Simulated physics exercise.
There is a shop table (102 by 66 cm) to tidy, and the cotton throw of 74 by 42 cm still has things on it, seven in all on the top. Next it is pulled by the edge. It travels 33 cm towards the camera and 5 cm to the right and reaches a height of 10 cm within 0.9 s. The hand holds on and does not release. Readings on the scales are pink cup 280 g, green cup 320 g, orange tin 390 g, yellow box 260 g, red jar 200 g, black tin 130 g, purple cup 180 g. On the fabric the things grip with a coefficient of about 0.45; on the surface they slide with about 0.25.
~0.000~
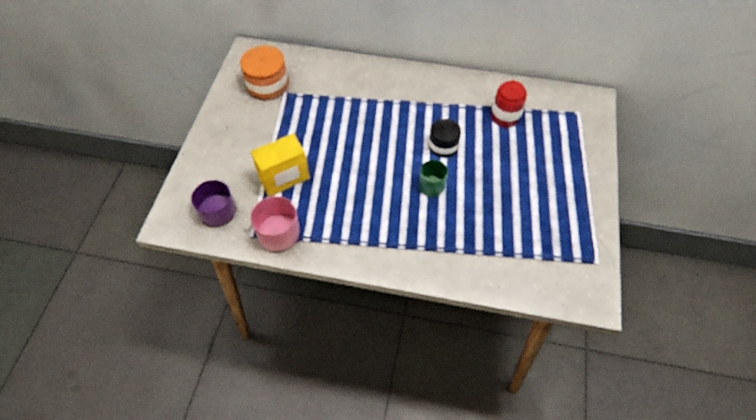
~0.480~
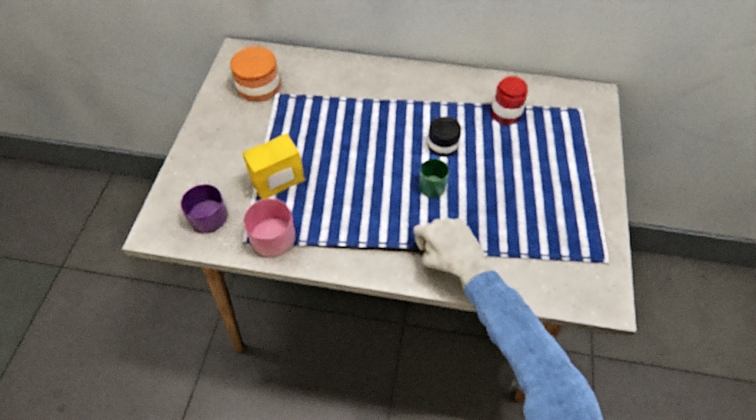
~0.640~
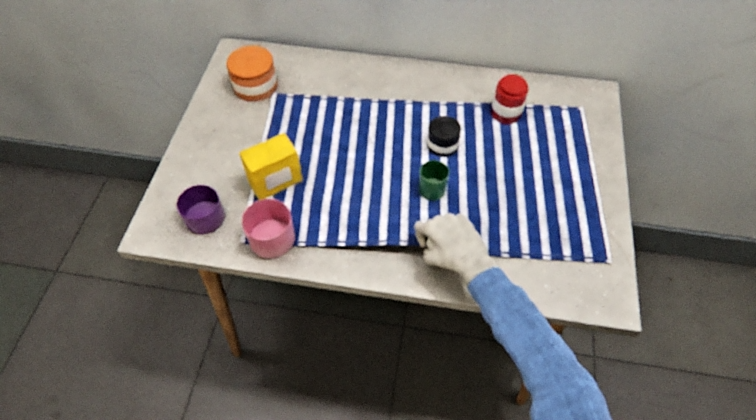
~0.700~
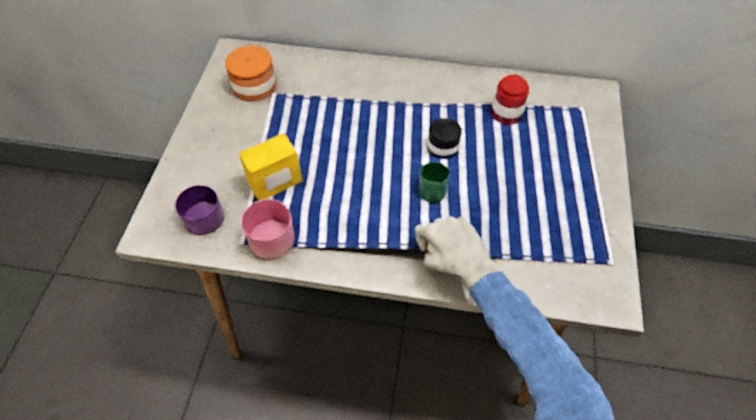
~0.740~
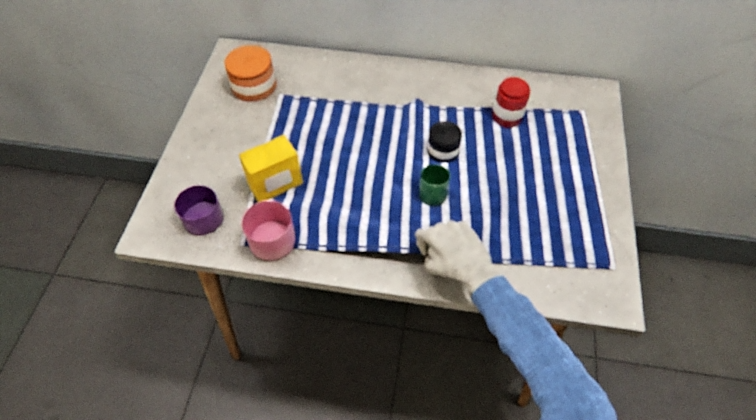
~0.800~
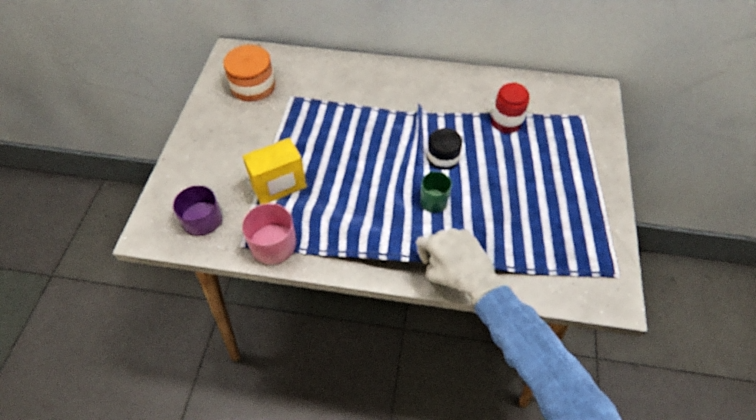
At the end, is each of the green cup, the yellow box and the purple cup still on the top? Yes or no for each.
Answers: Green cup - no; yellow box - no; purple cup - yes.
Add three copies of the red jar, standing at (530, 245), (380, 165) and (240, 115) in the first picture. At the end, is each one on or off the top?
Off the top, off the top, still on top.
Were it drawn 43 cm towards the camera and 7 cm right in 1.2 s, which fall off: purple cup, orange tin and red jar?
In that case purple cup holds on, orange tin holds on and red jar is lost over the edge.
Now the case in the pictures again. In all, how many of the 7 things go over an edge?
Counted result: 5.
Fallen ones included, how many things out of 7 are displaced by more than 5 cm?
5.
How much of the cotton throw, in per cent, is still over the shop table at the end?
Roughly 0%.
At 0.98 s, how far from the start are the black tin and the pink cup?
For the black tin, 15 centimetres, and for the pink cup, 6 centimetres.
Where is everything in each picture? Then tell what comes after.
Green cup (434, 170); yellow box (278, 151); purple cup (211, 196); cotton throw corners (579, 113) (598, 264), in the first picture.
Cotton throw corners (581, 109) (608, 263); grip (424, 249), in the second picture.
Green cup (435, 172); cotton throw corners (582, 108) (611, 263); grip (425, 246), in the third picture.
Black tin (445, 129); green cup (435, 173); cotton throw corners (583, 108) (613, 265); grip (426, 249), in the fourth picture.
Black tin (446, 133); red jar (515, 86); yellow box (268, 154); cotton throw corners (584, 111) (615, 269); grip (426, 253), in the fifth picture.
Green cup (437, 183); yellow box (272, 156); purple cup (194, 202); cotton throw corners (291, 97) (583, 116) (619, 278); grip (427, 262), in the sixth picture.
At 1.0 s, 95 % of the cotton throw is still over the top; green cup 13 cm off its start, yellow box 9 cm off its start, black tin 13 cm off its start.
At 1.2 s, 75 % of the cotton throw is still over the top; green cup on its side, 26 cm off its start, yellow box 18 cm off its start, black tin 25 cm off its start.
At 1.3 s, 50 % of the cotton throw is still over the top; green cup on its side, 35 cm off its start at (438, 338), yellow box 27 cm off its start at (340, 244), black tin 37 cm off its start at (466, 278).
At 1.5 s, 30 % of the cotton throw is still over the top; green cup on its side, 40 cm off its start, yellow box 34 cm off its start, black tin 48 cm off its start.
At 3.1 s, 0 % of the cotton throw is still over the top; yellow box over the edge, green cup over the edge, purple cup 0 cm off its start at (194, 202), red jar over the edge.
